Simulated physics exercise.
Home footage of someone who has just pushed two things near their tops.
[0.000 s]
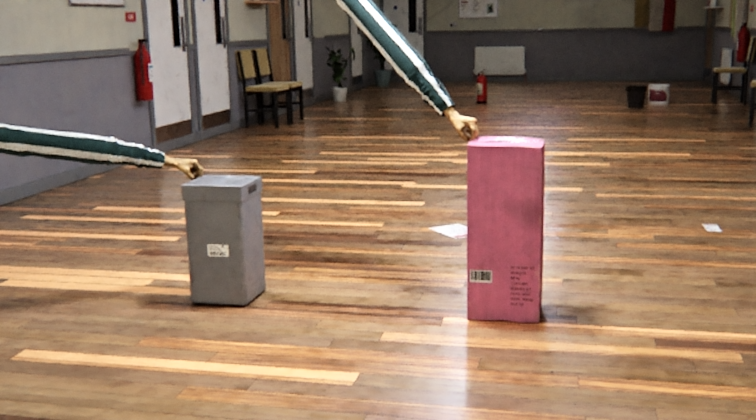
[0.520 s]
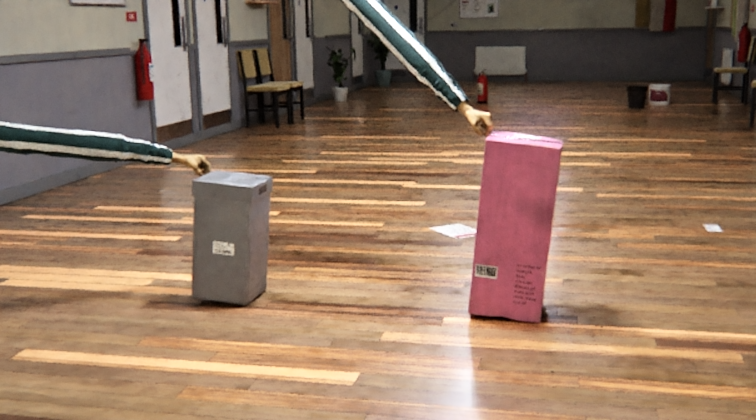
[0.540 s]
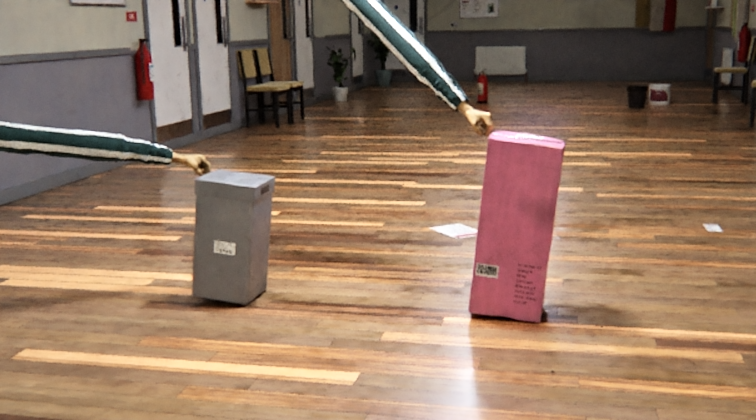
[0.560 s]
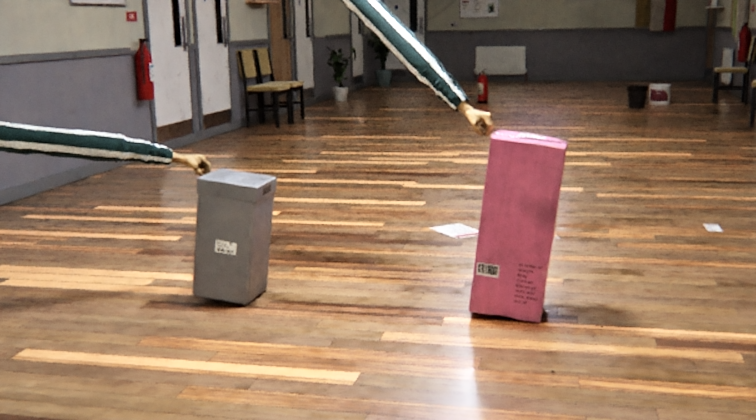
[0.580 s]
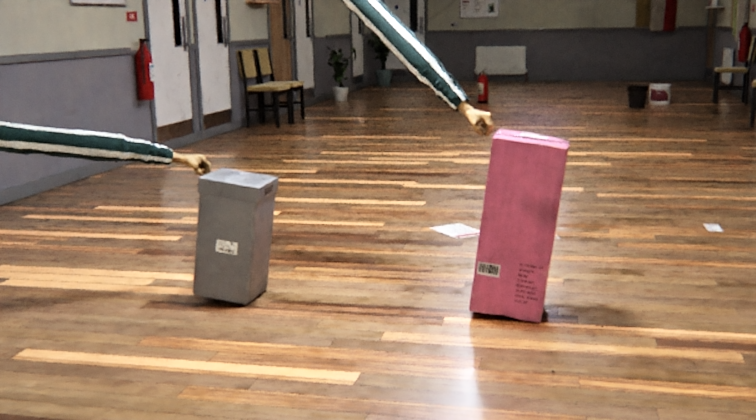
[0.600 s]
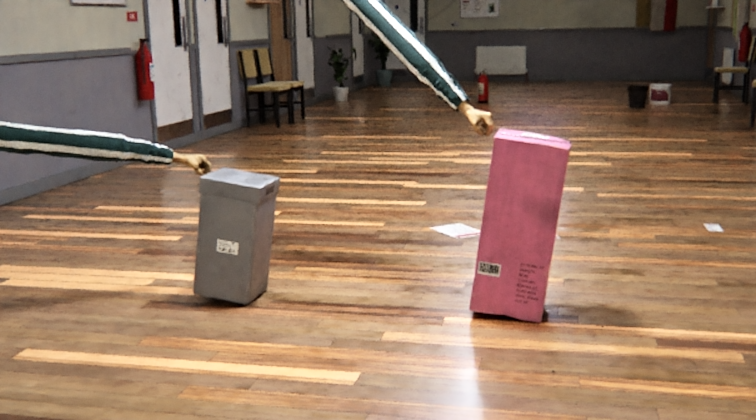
The clip opens on a grey tote at left and a taller pink parcel at right, both upright on a wooden floor, with a hand at the top of each. The arms shift slightly right and both objects lean rightward, then the lean grows slightly while the hands stay nearly still.
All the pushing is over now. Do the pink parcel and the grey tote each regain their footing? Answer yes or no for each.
Pink parcel: Yes; grey tote: Yes.
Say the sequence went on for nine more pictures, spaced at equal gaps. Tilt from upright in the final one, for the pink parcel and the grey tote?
The first leans around 6° from upright and the second around 6°.
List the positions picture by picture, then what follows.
In the first picture, pink parcel (506, 228) upright; grey tote (226, 239) upright.
In the second picture, pink parcel (516, 225) 5° off upright; grey tote (232, 237) 5° off upright.
In the third picture, pink parcel (517, 225) 6° off upright; grey tote (233, 236) 6° off upright.
In the fourth picture, pink parcel (518, 224) 7° off upright; grey tote (234, 236) 7° off upright.
In the fifth picture, pink parcel (519, 224) 7° off upright; grey tote (235, 236) 8° off upright.
In the sixth picture, pink parcel (520, 224) 8° off upright; grey tote (236, 236) 9° off upright.
Around 0.88 s, pink parcel upright near (510, 227); grey tote upright near (225, 238).
Finally (3.5 s), the pink parcel rocks back upright, near (508, 228); the grey tote rocks back upright, near (227, 239).
